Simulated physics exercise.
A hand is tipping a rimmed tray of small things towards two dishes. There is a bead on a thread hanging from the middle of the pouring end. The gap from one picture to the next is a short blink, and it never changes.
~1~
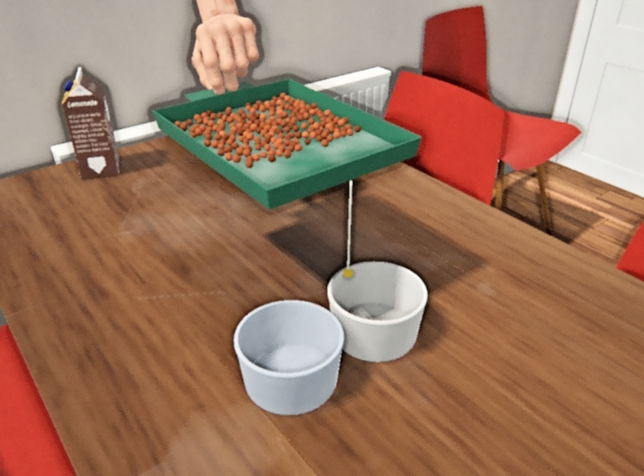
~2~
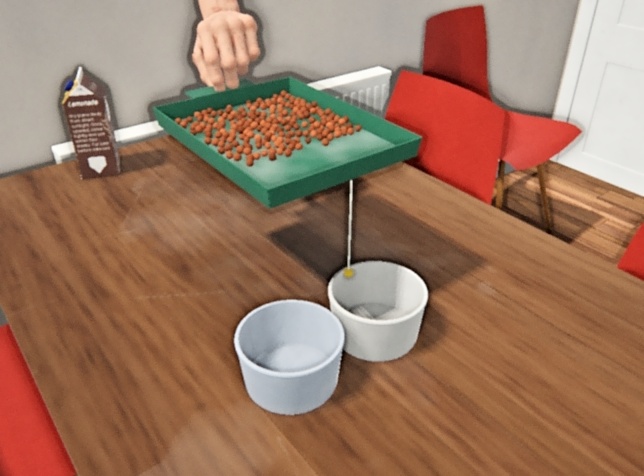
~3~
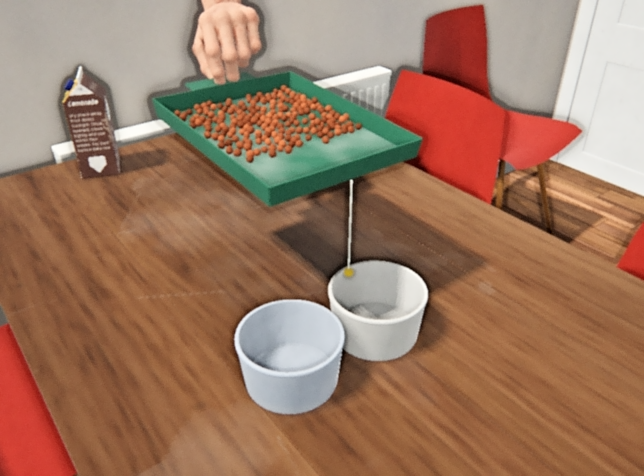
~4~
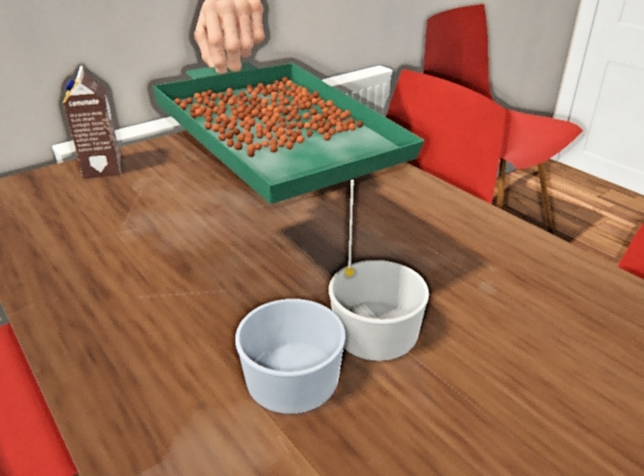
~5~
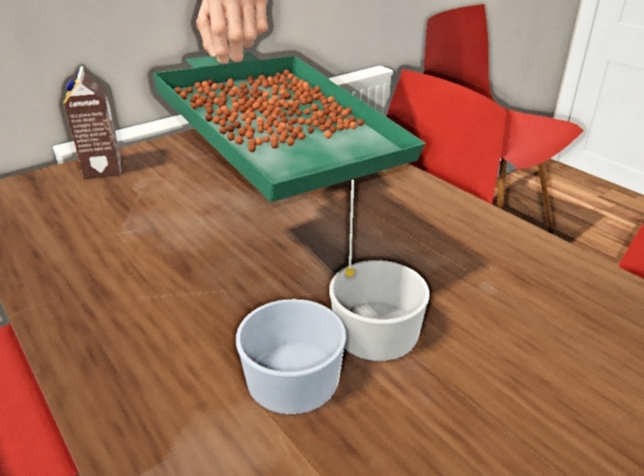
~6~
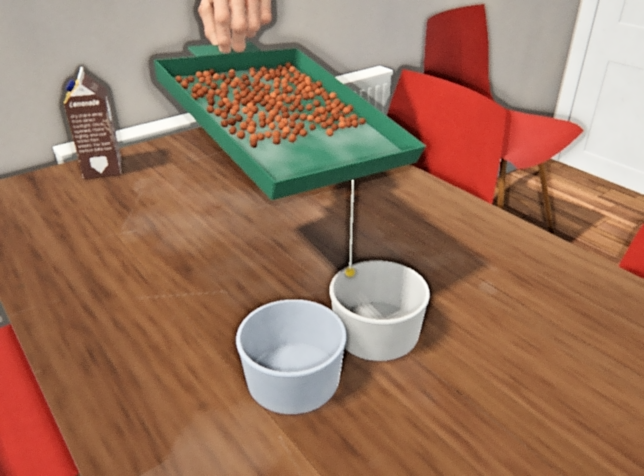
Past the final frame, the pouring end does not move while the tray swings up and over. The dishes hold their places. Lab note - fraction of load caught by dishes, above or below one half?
Below one half.
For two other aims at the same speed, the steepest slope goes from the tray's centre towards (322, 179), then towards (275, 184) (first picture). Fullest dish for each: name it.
Well, at the first place the left-side one, and at the second the left-side one.
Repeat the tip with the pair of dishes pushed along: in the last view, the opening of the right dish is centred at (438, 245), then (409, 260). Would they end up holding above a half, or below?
Result, first setup: A majority share; second setup: A majority share.
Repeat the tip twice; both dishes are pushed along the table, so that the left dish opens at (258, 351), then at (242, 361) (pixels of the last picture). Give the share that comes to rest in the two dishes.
First some 0, then 0 per cent.
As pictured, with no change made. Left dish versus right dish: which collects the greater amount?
More finishes in the dish at right.
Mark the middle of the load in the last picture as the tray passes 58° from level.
In the last view, the load is centred close to (377, 141).
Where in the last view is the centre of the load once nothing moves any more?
About pixel (426, 306).
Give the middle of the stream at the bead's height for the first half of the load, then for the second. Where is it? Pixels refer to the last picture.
First half (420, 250); second half (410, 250).
Shortly afterwards, tray tipped steeply; all but a few on the tray; only a few outside both; only a few in the air.
Next, tray tipped right over; near two thirds on the tray; a little in the right dish; a little outside both; near a quarter in the air.
Some moments later, tray tipped past a quarter turn; near a quarter in the right dish; the bulk outside both.
In the end, tray tipped past a quarter turn; none at all in the left dish; near a quarter in the right dish; the bulk outside both.
